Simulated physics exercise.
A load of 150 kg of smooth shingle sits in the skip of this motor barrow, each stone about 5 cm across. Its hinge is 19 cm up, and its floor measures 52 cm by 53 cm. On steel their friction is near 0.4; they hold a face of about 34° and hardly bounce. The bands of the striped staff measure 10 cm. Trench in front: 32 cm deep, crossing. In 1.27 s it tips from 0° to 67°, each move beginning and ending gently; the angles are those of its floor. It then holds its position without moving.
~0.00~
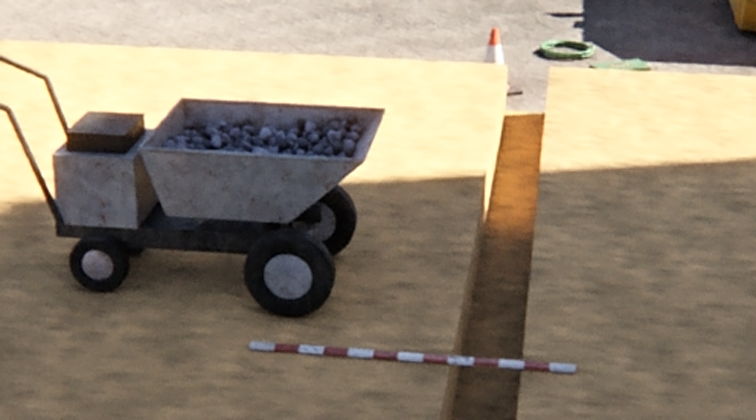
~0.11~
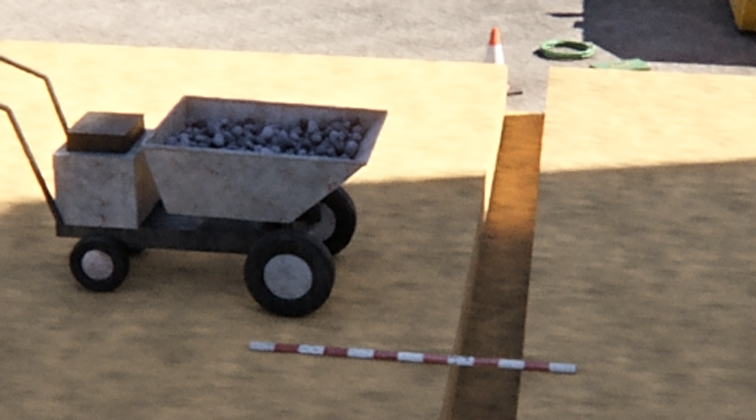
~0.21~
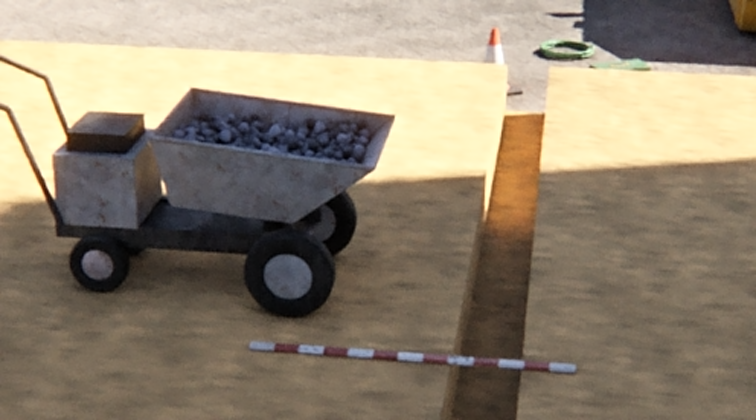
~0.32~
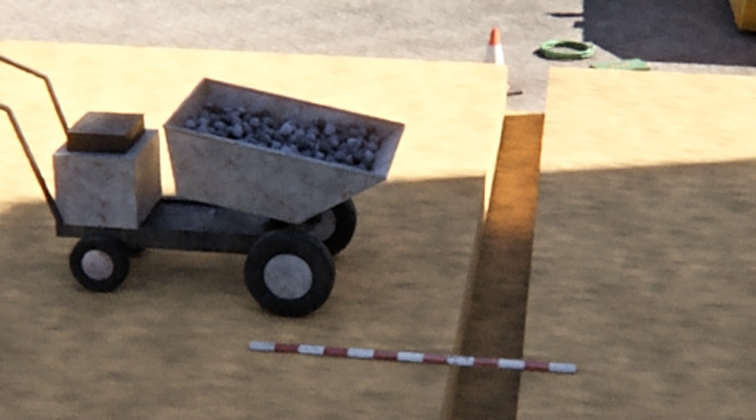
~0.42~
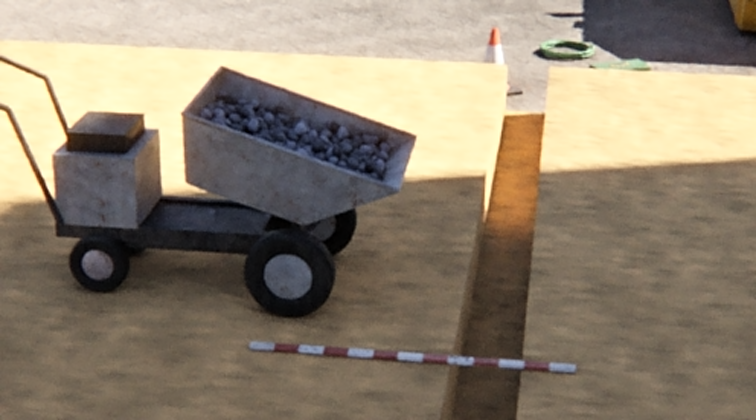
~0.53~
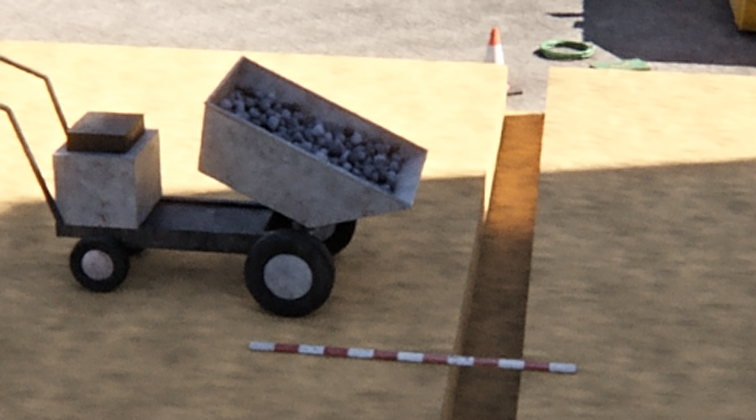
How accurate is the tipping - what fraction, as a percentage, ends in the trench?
Close to 96 in every hundred.
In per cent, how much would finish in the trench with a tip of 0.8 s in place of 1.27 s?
Roughly 90% would finish there.
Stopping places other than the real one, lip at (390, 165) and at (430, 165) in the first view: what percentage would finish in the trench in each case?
I'd expect close to 85 per cent at the first and 40 per cent at the second.
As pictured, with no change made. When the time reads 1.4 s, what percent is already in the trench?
At that moment: Approx. 45 %.
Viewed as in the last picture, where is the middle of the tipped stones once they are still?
At about pixel (494, 338) in the last view.
After 0.9 s the floor is at 56°; 100 % in the skip; the foremost stones are at (441, 242).
After 1.4 s the floor is at 67°; 52 % in the skip, 4 % short of the trench, 43 % in the trench; the foremost stones are at (520, 335).
After 1.7 s the floor is at 67°; 14 % in the skip, 4 % short of the trench, 80 % in the trench, 1 % past the trench; the foremost stones are at (584, 294).
After 3.7 s the floor is at 67°; 0 % in the skip, 2 % short of the trench, 96 % in the trench, 2 % past the trench; the foremost stones are at (628, 294).
